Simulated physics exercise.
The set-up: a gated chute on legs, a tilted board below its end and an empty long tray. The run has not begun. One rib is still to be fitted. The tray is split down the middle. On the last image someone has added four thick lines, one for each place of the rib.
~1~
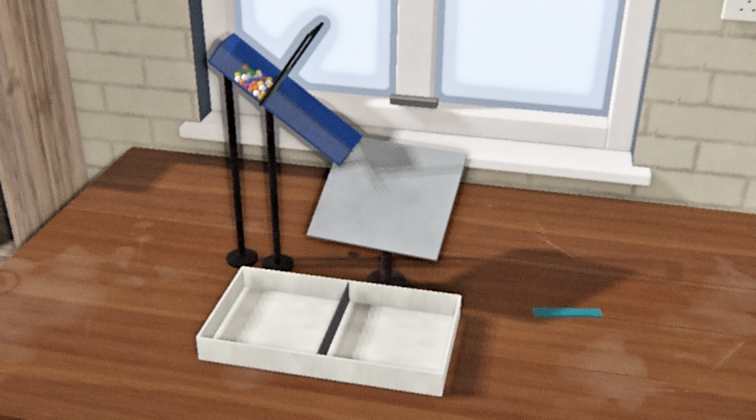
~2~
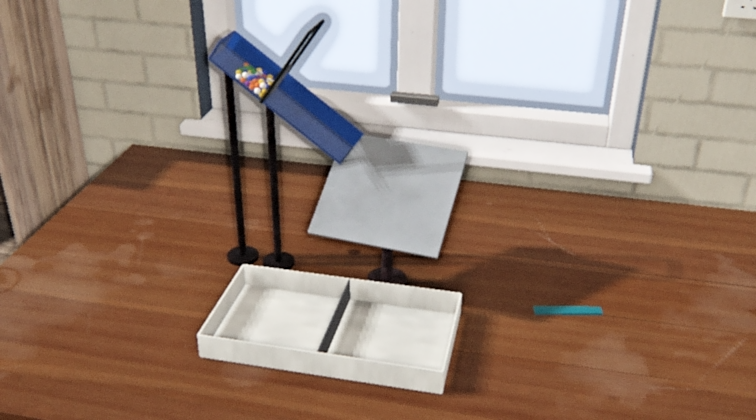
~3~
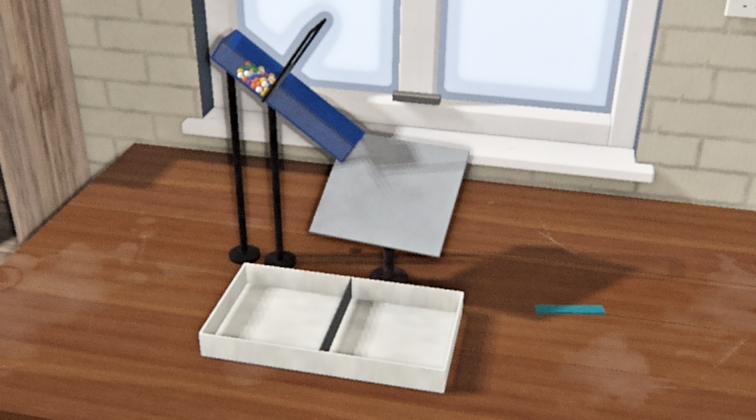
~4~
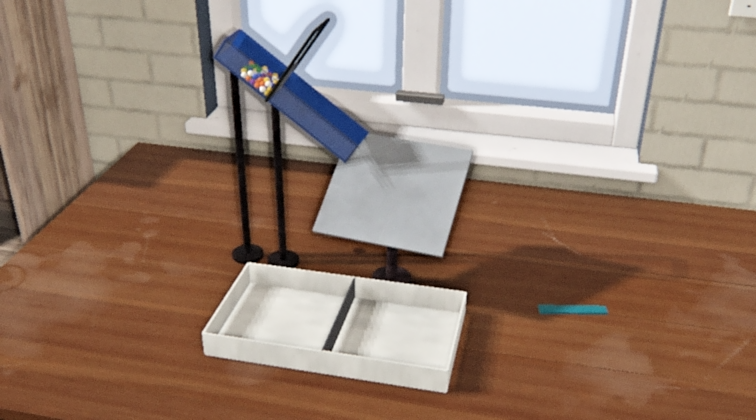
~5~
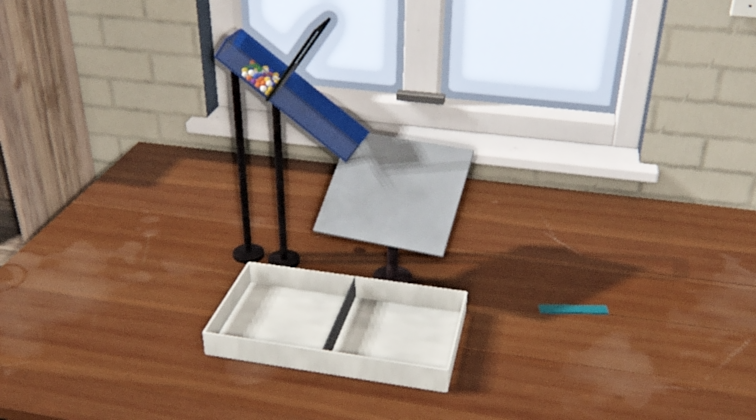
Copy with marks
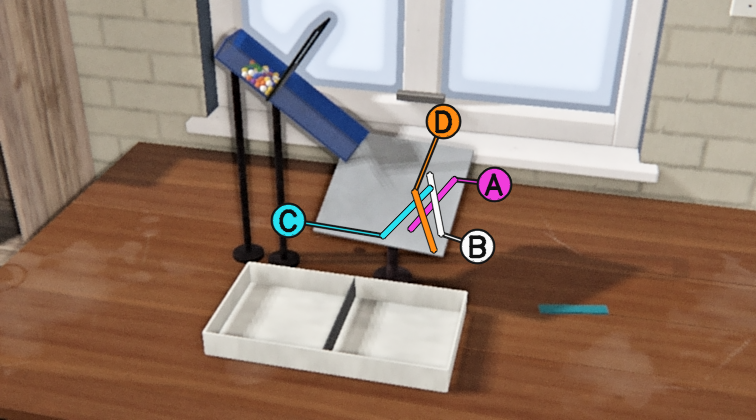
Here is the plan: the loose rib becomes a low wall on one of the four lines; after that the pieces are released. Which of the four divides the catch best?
Go for C.
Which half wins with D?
The right half.
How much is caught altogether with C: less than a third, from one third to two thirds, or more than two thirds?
More than two thirds.
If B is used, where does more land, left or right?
More lands on the right.
On the marked copy, line A from (454, 179) to (411, 229); line B from (429, 175) to (441, 233); line C from (430, 188) to (382, 235); line D from (414, 191) to (433, 249).
With A, of what is caught, a small part in the left half, nearly all in the right.
With B, of what is caught, a stray few in the left half, nearly all in the right.
With C, of what is caught, about two thirds in the left half, about a third in the right.
With D, of what is caught, a small part in the left half, nearly all in the right.
